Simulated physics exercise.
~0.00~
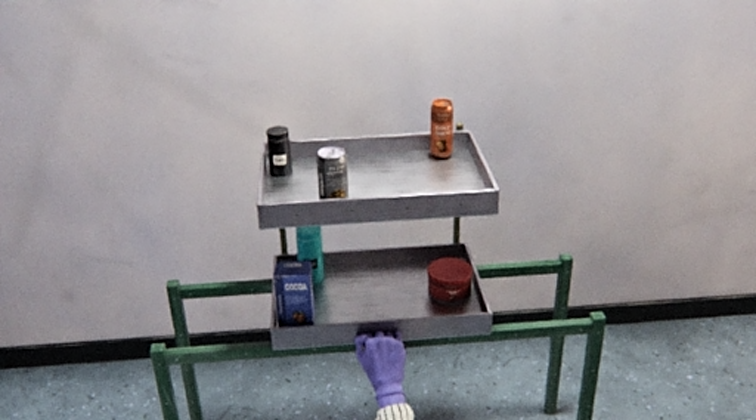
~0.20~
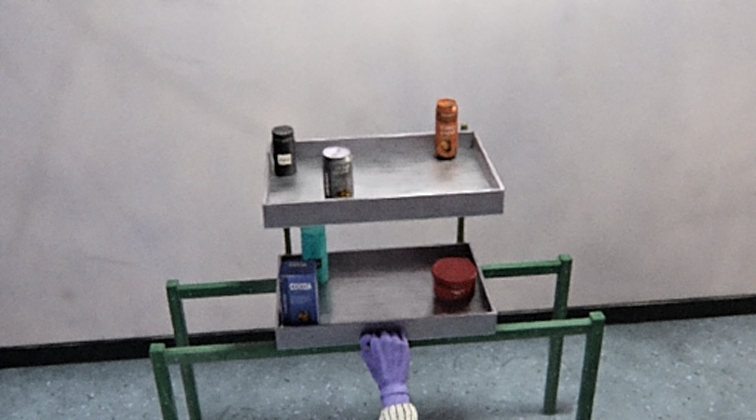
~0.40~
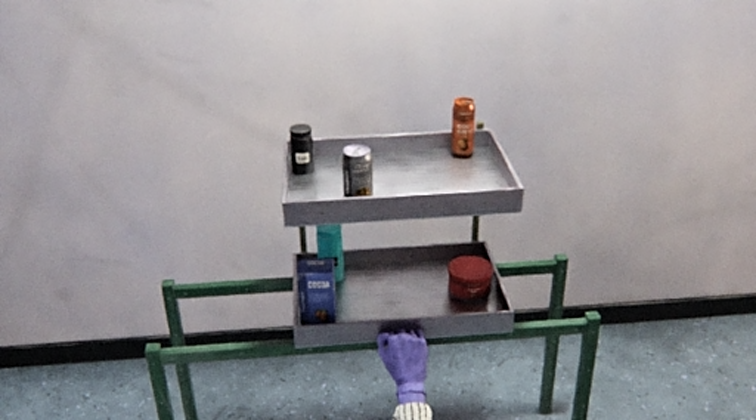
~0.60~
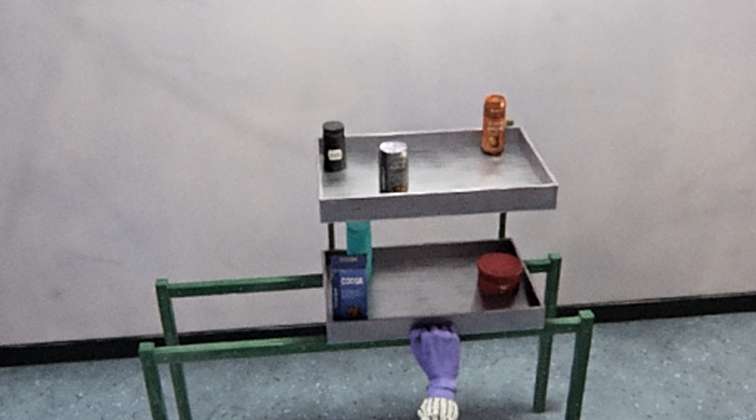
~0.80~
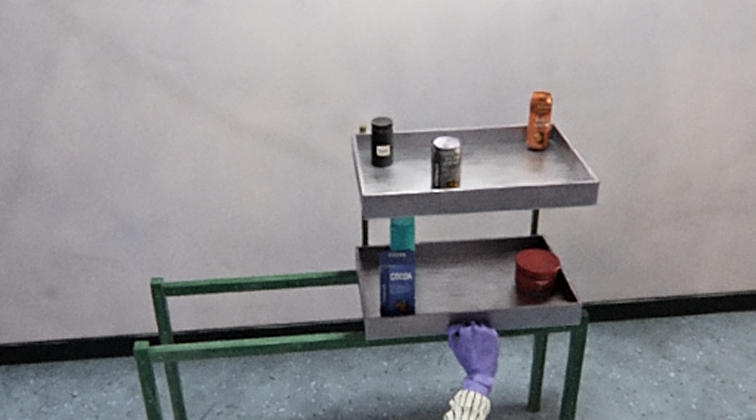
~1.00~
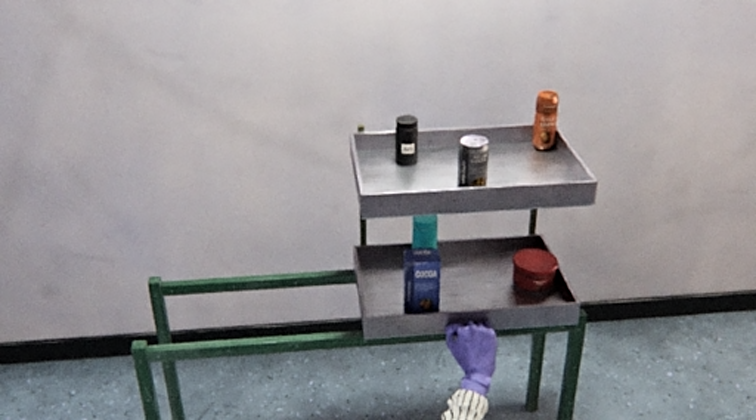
A purple-gloved hand with a striped cuff grips the front of a grey two-tiered tray unit on a green rail frame, seen from the front and slightly above against a pale wall and blue floor. The upper tray holds a black shaker at left, a grey can near the middle and an orange can at right; below are a blue carton, a turquoise jar behind it and a red tub at right. The unit slides right, slowly, then faster, until it stops at the right end. The black shaker, grey can, carton and jar slide farther right across the trays, and everything remains upright.
